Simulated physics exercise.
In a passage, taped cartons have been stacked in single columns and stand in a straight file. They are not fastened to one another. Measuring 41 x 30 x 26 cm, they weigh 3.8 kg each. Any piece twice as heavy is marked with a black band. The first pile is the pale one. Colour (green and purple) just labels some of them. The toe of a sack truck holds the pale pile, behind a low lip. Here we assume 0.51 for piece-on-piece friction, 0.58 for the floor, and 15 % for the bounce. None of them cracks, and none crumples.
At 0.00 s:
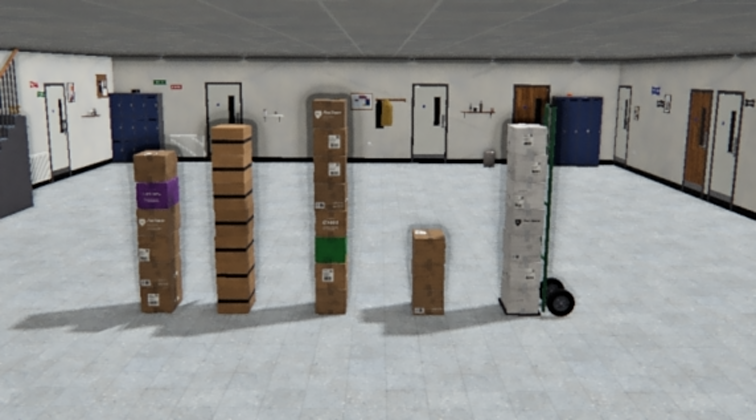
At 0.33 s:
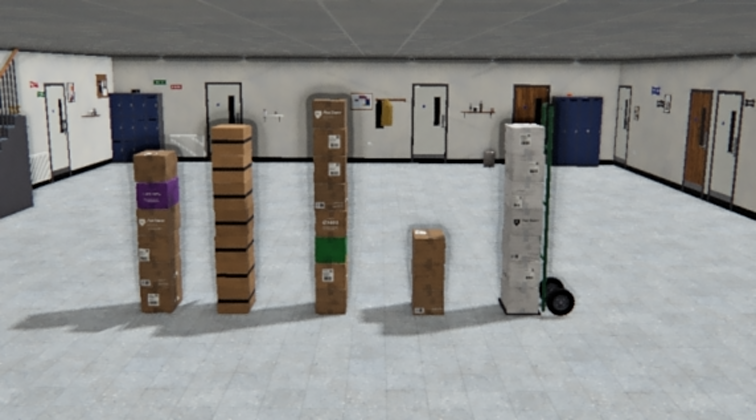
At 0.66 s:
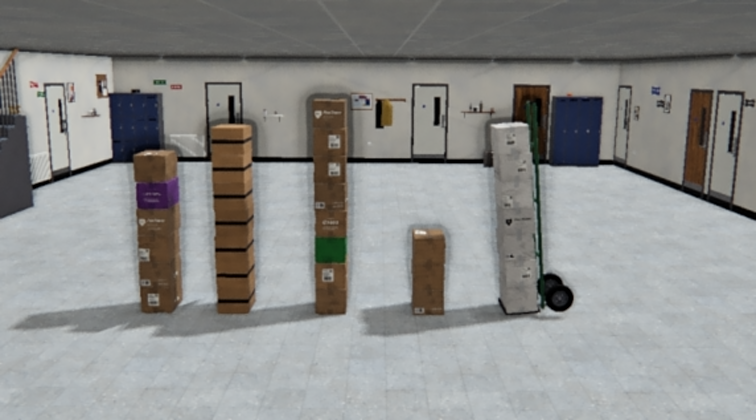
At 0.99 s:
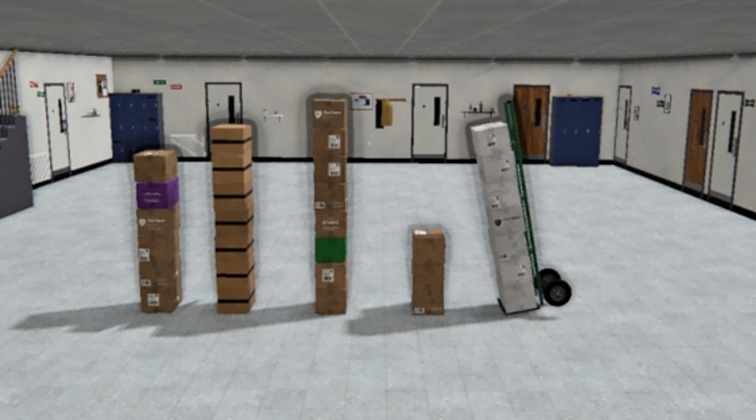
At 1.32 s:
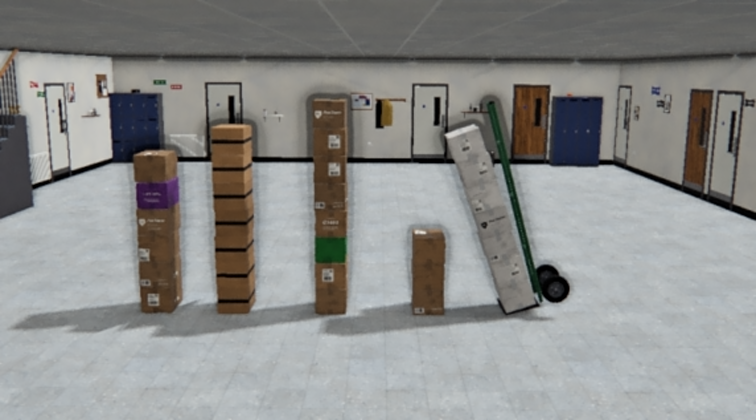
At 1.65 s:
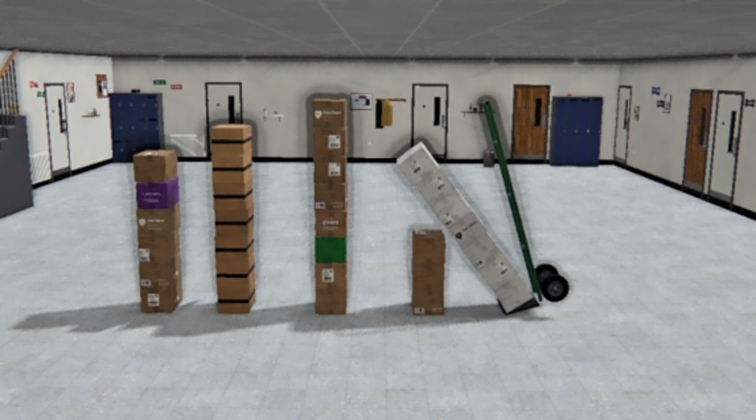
At first, a pale stack of cartons stands upright against a green sack truck, right of four brown piles in a row. The truck and stack tilt left together, slowly then more steeply, until the stack leans away from the truck frame, over the shortest pile, while the brown piles stay still.
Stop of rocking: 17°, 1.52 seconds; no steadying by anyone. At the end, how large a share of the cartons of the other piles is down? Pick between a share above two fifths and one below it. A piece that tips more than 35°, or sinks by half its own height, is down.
A share below two fifths.
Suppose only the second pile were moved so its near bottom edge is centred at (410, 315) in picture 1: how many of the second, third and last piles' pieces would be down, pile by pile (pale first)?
You'd end with the second pile at 0, the third at 0 and the last at 0 down.
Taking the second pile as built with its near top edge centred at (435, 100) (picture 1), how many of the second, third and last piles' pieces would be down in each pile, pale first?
Pile by pile that makes second 7, third 8, last 6.
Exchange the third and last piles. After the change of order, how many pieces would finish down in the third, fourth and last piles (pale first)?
Pile by pile, you'd see third at 5, fourth at 7 and last at 7 down.
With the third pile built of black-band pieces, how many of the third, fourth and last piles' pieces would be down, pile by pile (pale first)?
Third 0, fourth 0, last 0.
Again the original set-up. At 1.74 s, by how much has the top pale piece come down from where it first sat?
40 cm lower.
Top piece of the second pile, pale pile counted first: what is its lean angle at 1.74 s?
I'd put it close to 0° from upright.
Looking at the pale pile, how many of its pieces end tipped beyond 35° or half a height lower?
Count: 7.
By 1.74 s, 7 of the pale pile down; none of the 24 other cartons down.
By 1.98 s, 7 of the pale pile down; none of the 24 other cartons down, 7 disturbed.
By 2.42 s, 7 of the pale pile down; none of the 24 other cartons down, 9 disturbed; green carton tilted 4°.
By 3.34 s, 7 of the pale pile down; none of the 24 other cartons down, 5 disturbed.
When it is over (4.4 s), 7 of the pale pile down; none of the 24 other cartons down, 4 disturbed; green carton unmoved; purple carton unmoved. That is 0 per cent. In pixels of the last frame, middles, green carton near (330, 245), purple carton near (158, 192).
